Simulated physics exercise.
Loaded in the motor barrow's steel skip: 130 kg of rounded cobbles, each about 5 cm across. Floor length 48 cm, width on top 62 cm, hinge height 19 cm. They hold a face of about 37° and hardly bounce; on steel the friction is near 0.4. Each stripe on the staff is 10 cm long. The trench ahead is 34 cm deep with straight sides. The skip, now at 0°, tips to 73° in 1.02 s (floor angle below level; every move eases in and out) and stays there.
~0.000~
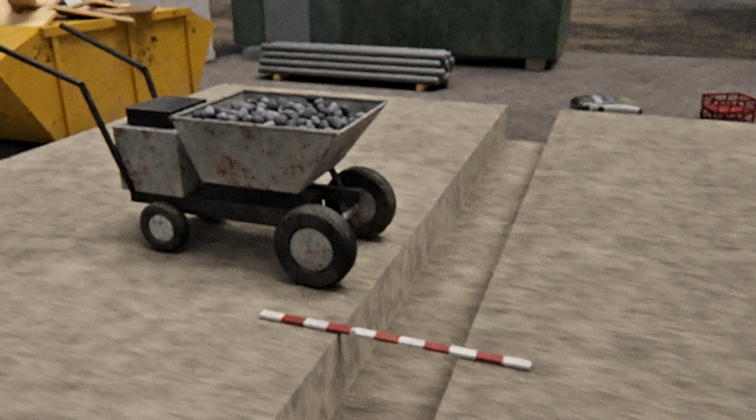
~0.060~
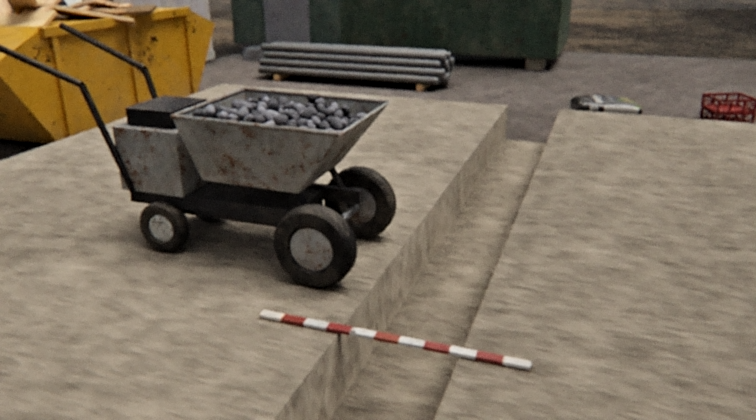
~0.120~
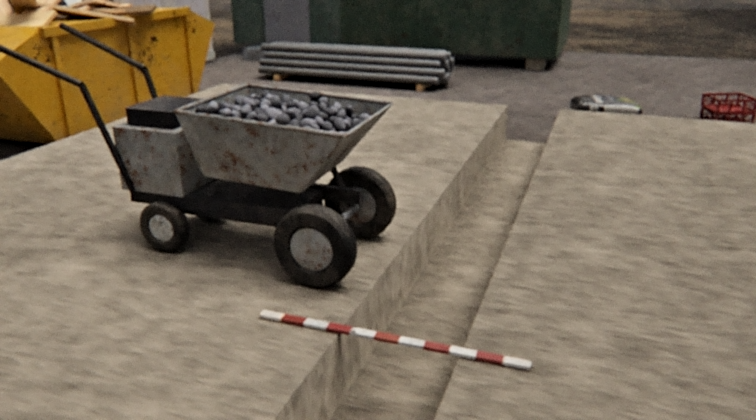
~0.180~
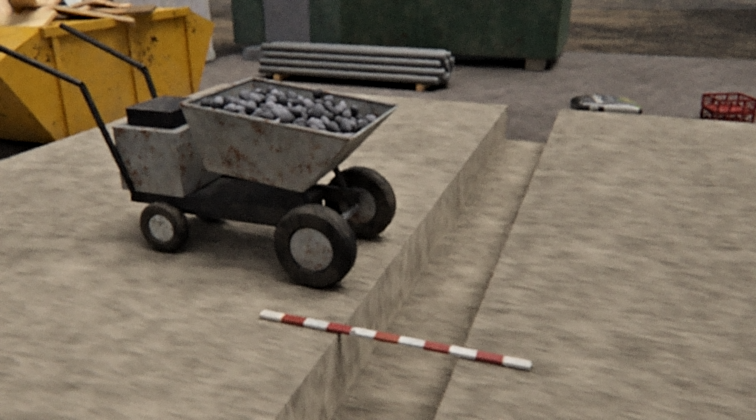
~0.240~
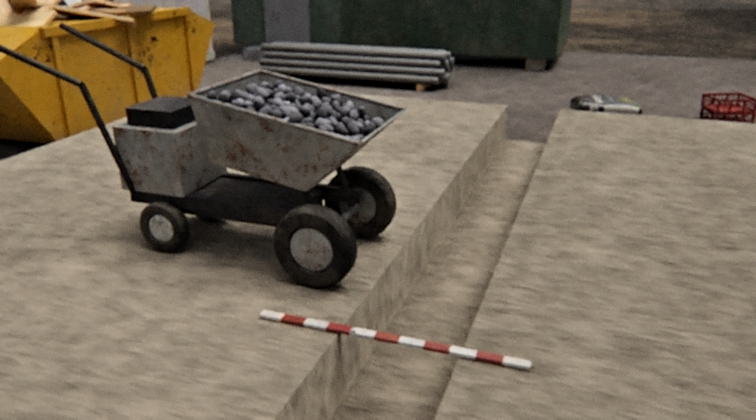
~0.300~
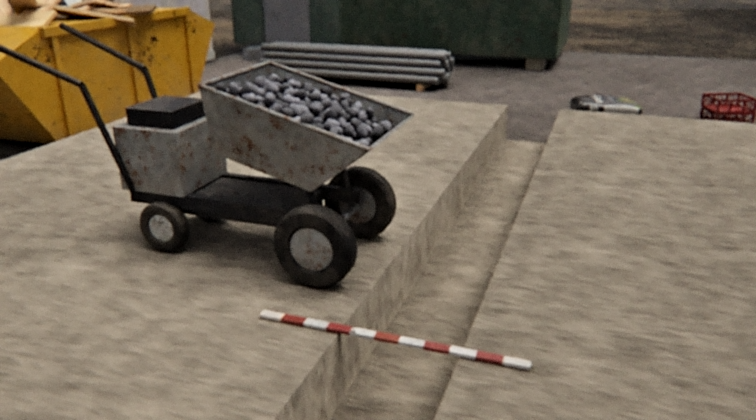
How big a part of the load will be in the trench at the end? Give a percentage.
Roughly 50 per cent ends in the trench.
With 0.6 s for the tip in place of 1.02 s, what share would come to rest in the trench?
Then about 35 per cent.
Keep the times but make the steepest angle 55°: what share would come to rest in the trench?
Then about 30 per cent.
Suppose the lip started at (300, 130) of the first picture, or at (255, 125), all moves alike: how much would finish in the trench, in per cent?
Near 90 per cent from the first place, 100 from the second.
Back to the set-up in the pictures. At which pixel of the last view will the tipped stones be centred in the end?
Around (497, 279).
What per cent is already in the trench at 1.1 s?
About 15 per cent by then.
After 0.8 s the floor is at 61°; 100 % in the skip; the foremost stones are at (440, 207).
After 1.1 s the floor is at 73°; 58 % in the skip, 13 % in the trench, 29 % past the trench; the foremost stones are at (559, 308).
After 1.5 s the floor is at 73°; 22 % in the skip, 28 % in the trench, 50 % past the trench; the foremost stones are at (698, 316).
After 3.4 s the floor is at 73°; 0 % in the skip, 50 % in the trench, 50 % past the trench; the foremost stones are past the picture's edge.
